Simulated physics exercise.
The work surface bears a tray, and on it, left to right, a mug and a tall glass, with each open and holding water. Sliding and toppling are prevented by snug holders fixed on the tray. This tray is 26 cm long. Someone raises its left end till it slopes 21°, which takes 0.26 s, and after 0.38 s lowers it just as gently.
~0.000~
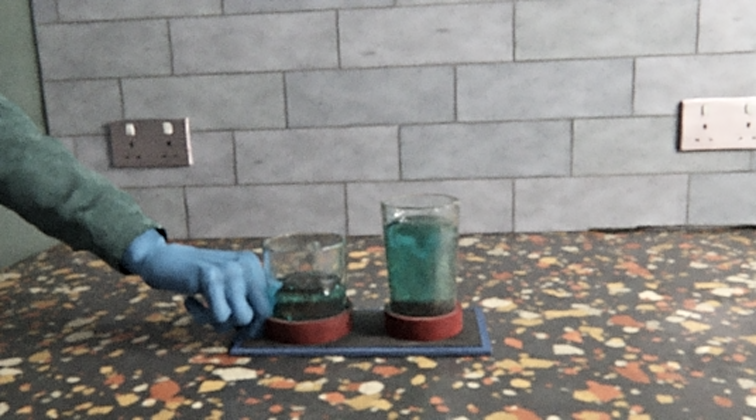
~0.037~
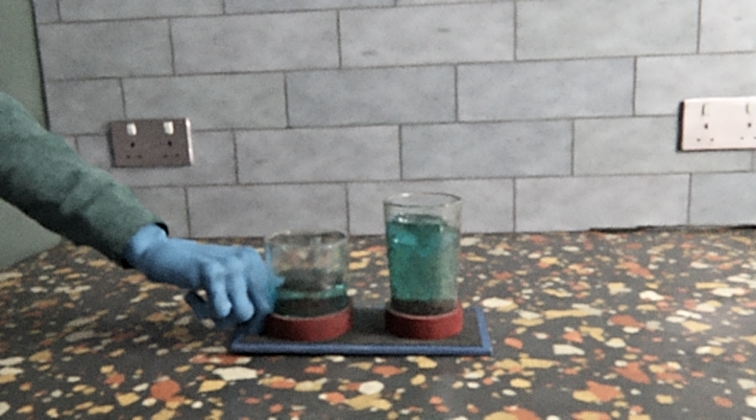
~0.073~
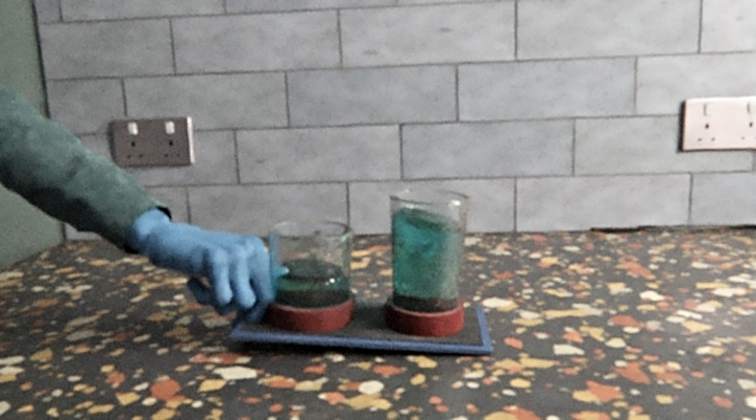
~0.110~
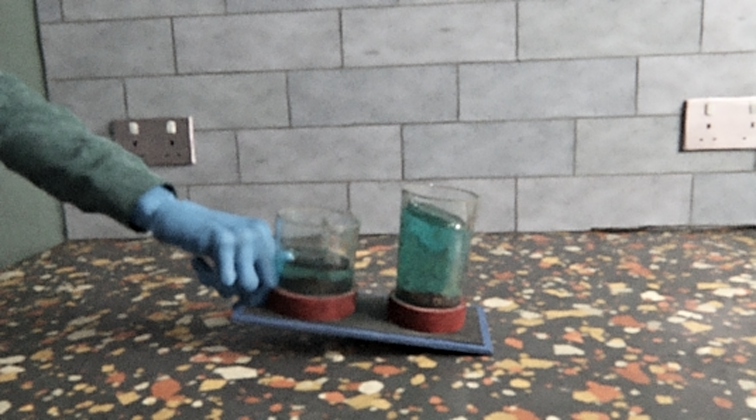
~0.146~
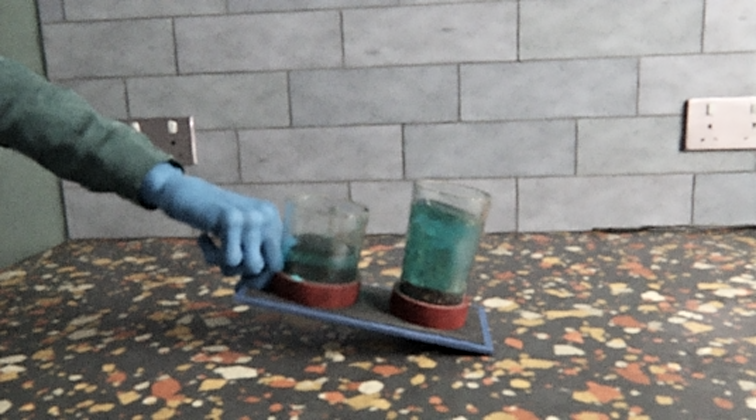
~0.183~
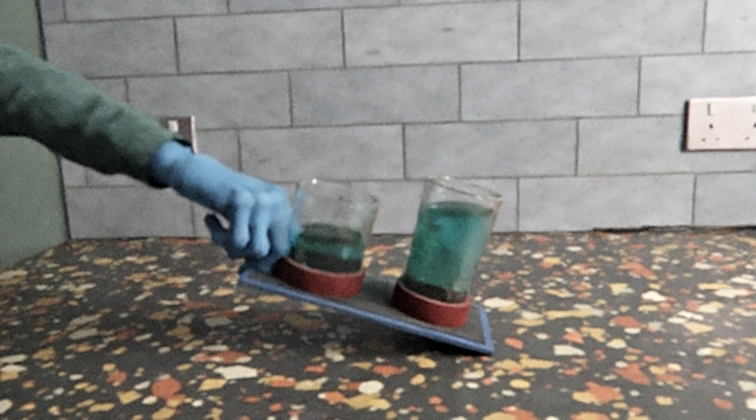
A blue-gloved hand raises the left end of a tray holding two glass containers of greenish liquid.
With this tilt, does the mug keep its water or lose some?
The mug keeps its water.
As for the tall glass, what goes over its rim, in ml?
15 ml.
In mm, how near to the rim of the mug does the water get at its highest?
About 3 mm below the rim.
By 0.42 s the slope is 21°; losses from the left are 0, 12 ml.
By 0.67 s the slope is 21°; losses from the left are 0, 14 ml.
By 0.90 s the slope is 0°; losses from the left are 0, 14 ml.
By 1.15 s the slope is 0°; losses from the left are 0, 14 ml.
At rest losses from the left are 0, 14 ml.
